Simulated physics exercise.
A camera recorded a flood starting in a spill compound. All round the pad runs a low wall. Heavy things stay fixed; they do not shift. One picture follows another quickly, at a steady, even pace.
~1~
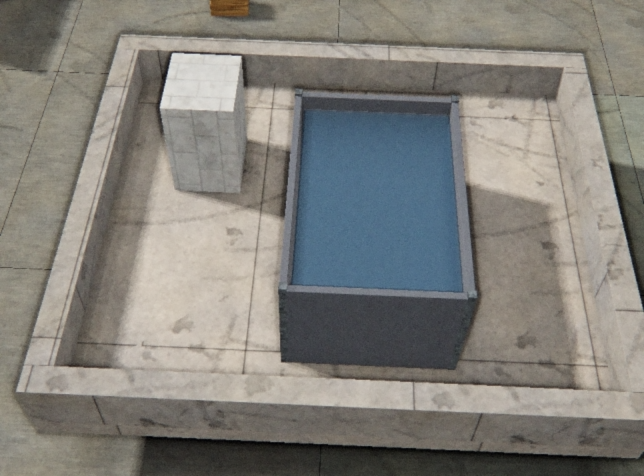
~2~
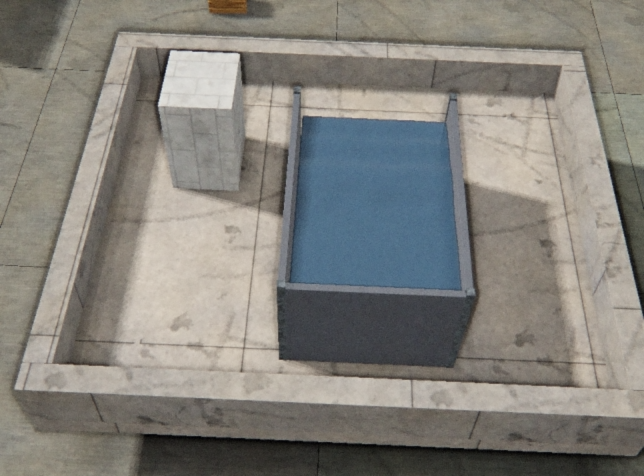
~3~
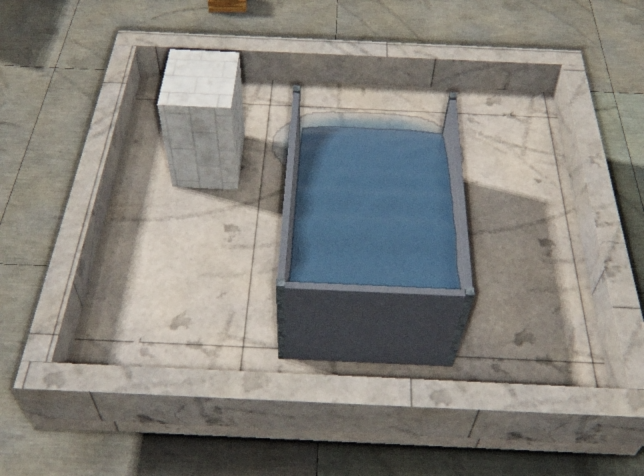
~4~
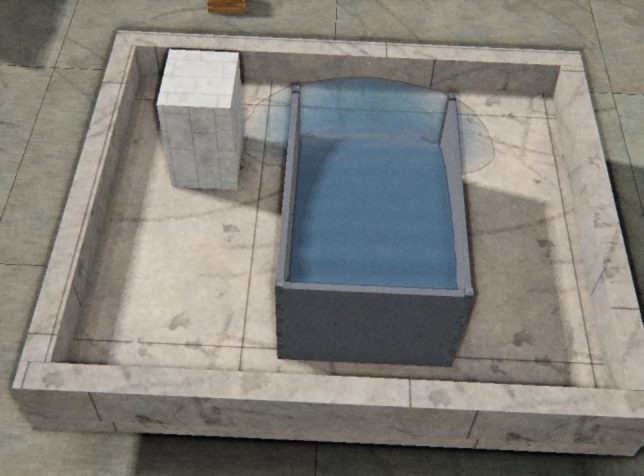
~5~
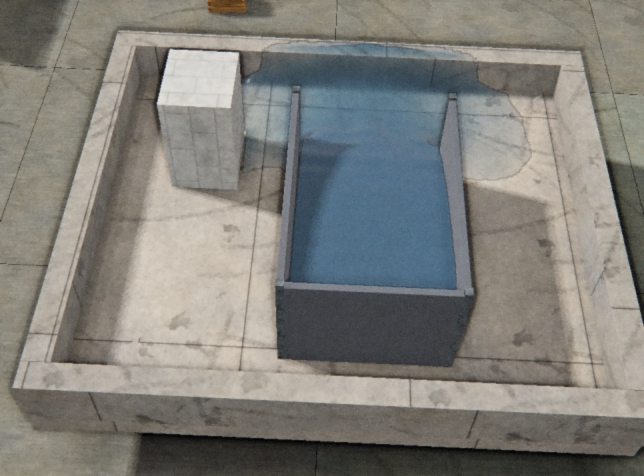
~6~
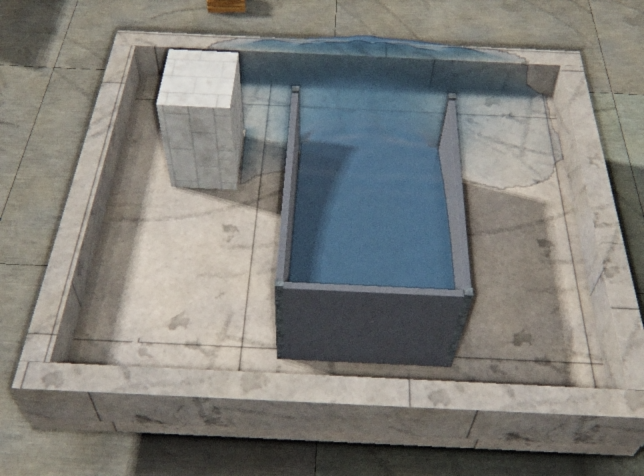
Blue water sits still in a grey tank beside a pale block, inside a low-walled pad, until the tank's far side opens. The water pours out through the gap, fans to both sides, then spreads along the far wall and further right as the level in the tank drops.
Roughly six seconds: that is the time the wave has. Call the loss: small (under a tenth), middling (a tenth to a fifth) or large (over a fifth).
Middling.
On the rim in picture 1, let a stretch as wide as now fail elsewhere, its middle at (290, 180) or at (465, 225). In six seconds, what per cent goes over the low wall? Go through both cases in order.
First 10 per cent, then 16 per cent.
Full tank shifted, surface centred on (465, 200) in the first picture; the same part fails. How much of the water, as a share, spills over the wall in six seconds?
14 per cent.
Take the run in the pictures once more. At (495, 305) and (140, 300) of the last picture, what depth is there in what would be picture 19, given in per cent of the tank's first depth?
Approx. 4 % then 4 %.
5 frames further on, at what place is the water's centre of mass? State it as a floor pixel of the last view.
The centre of mass sits at about (363, 170).
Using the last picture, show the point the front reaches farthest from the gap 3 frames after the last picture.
Somewhere close to (142, 77).
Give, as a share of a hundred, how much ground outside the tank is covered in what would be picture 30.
About 100 %.
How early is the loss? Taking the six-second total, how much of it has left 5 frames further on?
It comes to around 40 per cent.
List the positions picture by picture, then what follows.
The first frame shows the water tank at (376, 192) is whole and still.
In the second frame, the front is at a hidden place, out from the gap on the water tank's far side.
In the third frame, the front is at (285, 134), out from the gap on the water tank's far side.
In the fourth frame, water pours out on the water tank's far side and has run to (430, 91).
In the fifth frame, the front is at (495, 94), out from the gap on the water tank's far side.
In the sixth frame, the front is at (538, 96), out from the gap on the water tank's far side.
A moment on, water covers 35 % of the floor; the low wall has let 2 % over.
Next, water covers 40 % of the floor; the low wall has let 5 % over.
Then, water covers 75 % of the floor; the low wall has let 11 % over.
Later, water covers 80 % of the floor; the low wall has let 12 % over.
In the end, water covers 80 % of the floor; the low wall has let 12 % over.
